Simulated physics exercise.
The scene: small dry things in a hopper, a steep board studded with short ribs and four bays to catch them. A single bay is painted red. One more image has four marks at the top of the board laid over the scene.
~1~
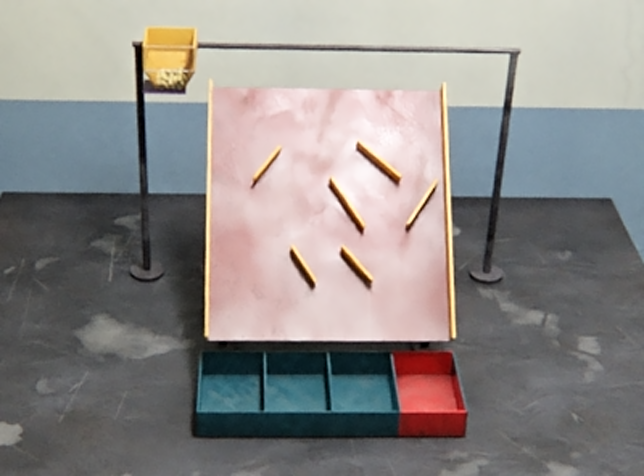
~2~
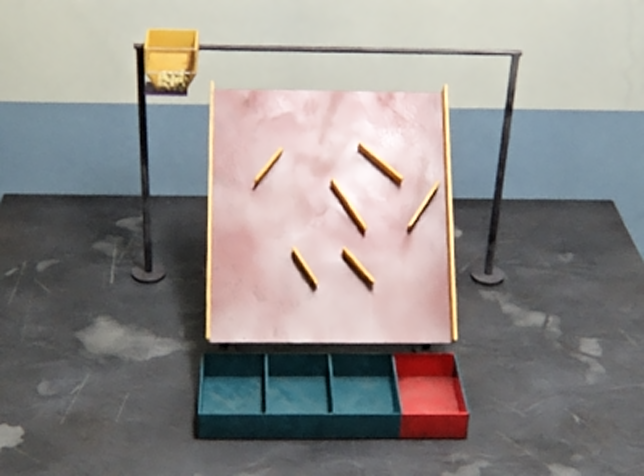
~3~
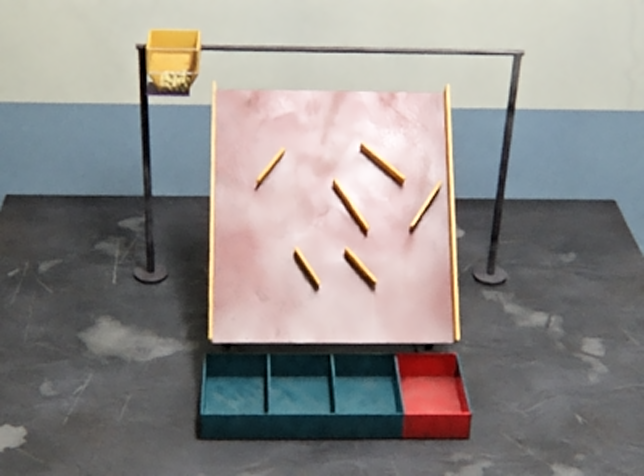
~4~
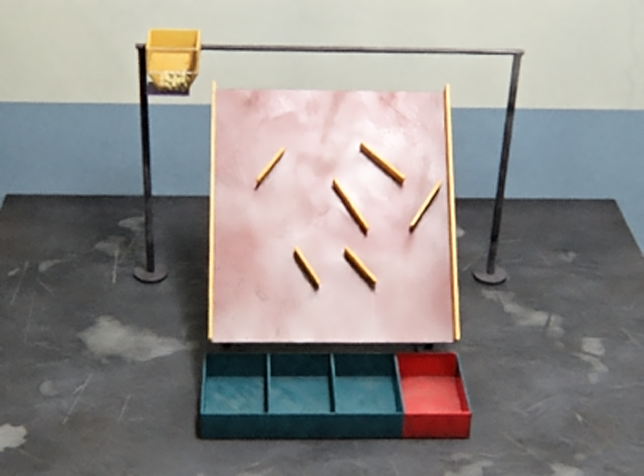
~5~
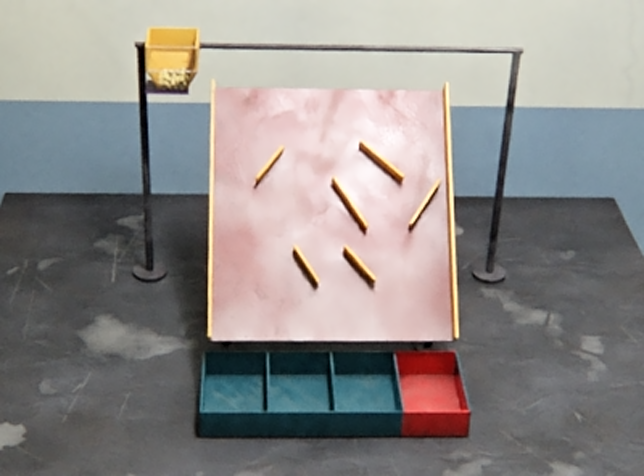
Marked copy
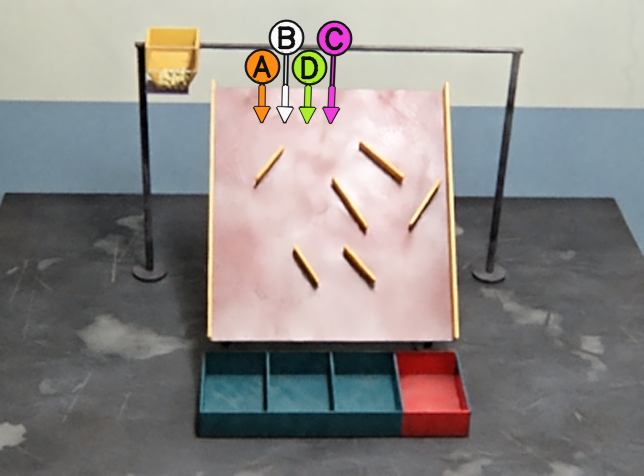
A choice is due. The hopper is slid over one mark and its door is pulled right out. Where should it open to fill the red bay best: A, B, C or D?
The best mark is C.
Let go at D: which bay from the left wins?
It is the third one.
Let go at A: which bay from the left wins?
The first.
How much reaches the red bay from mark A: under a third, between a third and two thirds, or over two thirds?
Under a third.
On the marked copy, mark A meets the board at (261, 116); mark B meets the board at (284, 116); mark C meets the board at (330, 117); mark D meets the board at (307, 117).
With A, just a few in the red bay, almost all in other bays, about a tenth outside the box.
With B, just a few in the red bay, almost all in other bays, about a tenth outside the box.
With C, roughly a third in the red bay, roughly half in other bays, about a tenth outside the box.
With D, about a tenth in the red bay, the larger part in other bays, about a tenth outside the box.
